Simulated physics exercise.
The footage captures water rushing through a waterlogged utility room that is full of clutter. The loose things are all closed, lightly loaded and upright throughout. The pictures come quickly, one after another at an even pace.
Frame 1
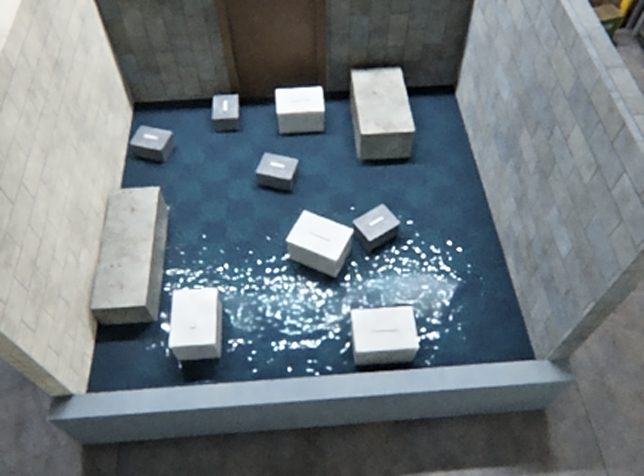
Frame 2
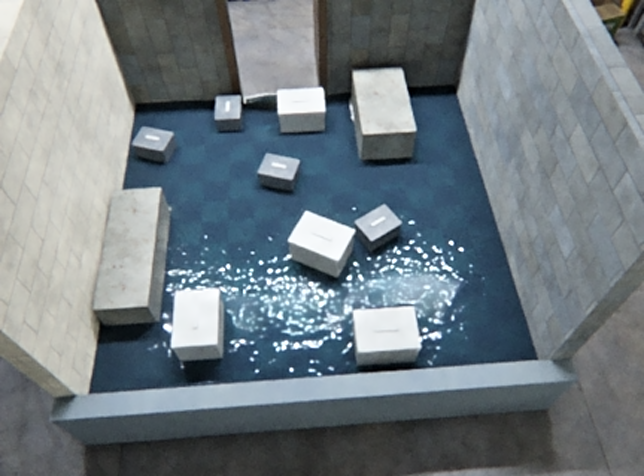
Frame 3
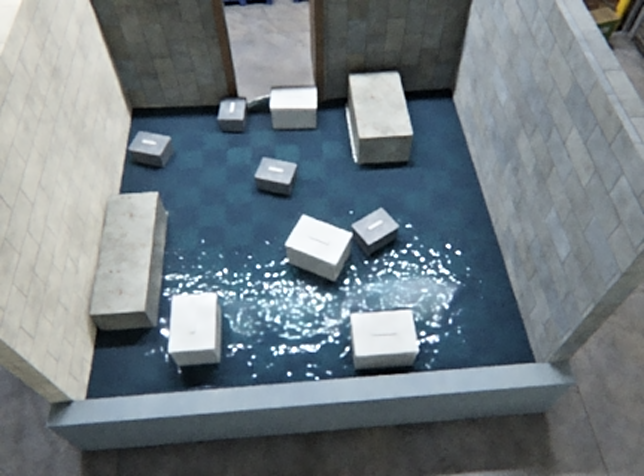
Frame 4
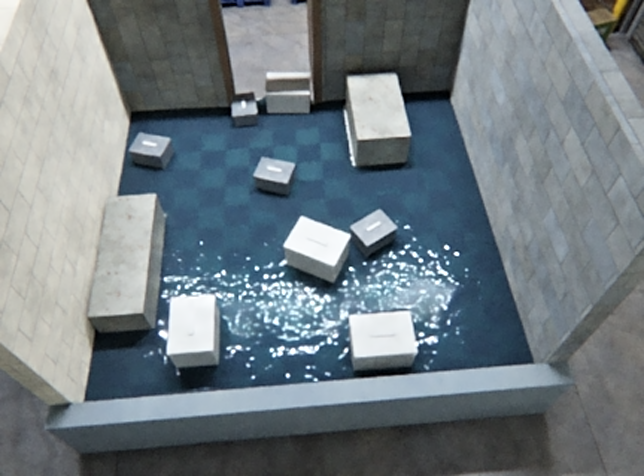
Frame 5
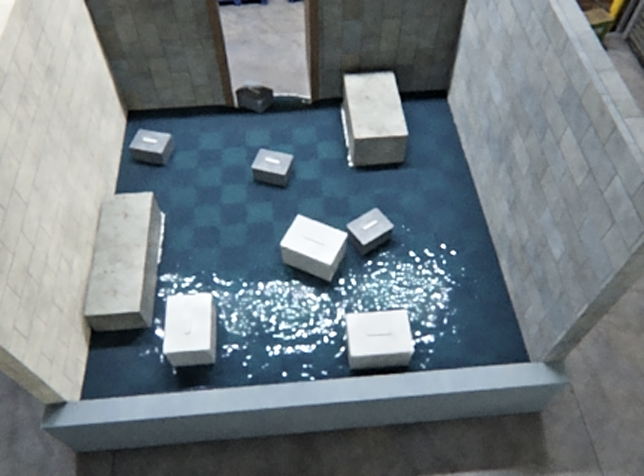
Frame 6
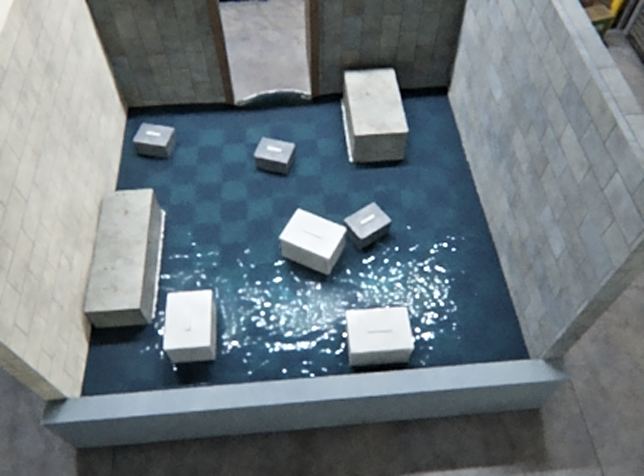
The clip opens on white and grey boxes standing in dark, glinting water inside a walled room, with a brown door closed at the back. The doorway opens, and a white box and then a small grey one slip out through it, while the remaining boxes barely shift as water streams over the threshold.
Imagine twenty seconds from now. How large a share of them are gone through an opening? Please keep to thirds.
Keeping to thirds, two thirds or more.
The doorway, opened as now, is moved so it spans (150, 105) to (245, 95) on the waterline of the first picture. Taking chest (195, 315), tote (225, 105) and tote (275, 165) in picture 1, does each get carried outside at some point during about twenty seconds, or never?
Taken in that order, the answers are swept away, swept away, swept away.
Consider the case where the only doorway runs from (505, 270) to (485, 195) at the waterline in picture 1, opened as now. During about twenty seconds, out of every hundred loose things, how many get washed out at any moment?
Share out: Near 50 %.
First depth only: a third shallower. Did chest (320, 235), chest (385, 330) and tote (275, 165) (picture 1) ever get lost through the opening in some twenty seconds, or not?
Per object: Exited / remained / exited.
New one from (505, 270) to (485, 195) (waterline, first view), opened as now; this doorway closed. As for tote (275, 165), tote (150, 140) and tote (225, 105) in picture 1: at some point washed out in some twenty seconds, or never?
The three come to escape, no escape and no escape, in that order.
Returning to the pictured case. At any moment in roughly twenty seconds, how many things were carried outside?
6.
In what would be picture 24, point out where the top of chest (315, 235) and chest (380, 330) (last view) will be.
I'd expect them close to (269, 148) and (357, 312).
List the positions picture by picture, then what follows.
A tote at (277, 166), afloat; a tote at (151, 138) floats; 0 of 8 have shifted, in the first picture.
A tote at (279, 166) floats; a tote at (153, 139), afloat; 0 of 8 have shifted, in the second picture.
A tote at (276, 170), afloat; a tote at (149, 143) floats; 2 of 8 have shifted, in the third picture.
A tote at (274, 170), afloat, close to its start; a tote at (150, 145) floats; 3 of 8 have shifted, in the fourth picture.
A tote at (272, 161) floats, close to its start; a tote at (150, 141) floats, close to its start; 4 of 8 have shifted, in the fifth picture.
A tote at (274, 150), afloat, close to its start; a tote at (154, 134) floats, close to its start; 6 of 8 have shifted, in the sixth picture.
A moment on, 2 of 8 are out; 6 afloat.
Next, 3 of 8 are out; 5 afloat.
Later, 6 of 8 are out; 2 afloat.
In the end, 6 of 8 are out; 2 afloat.
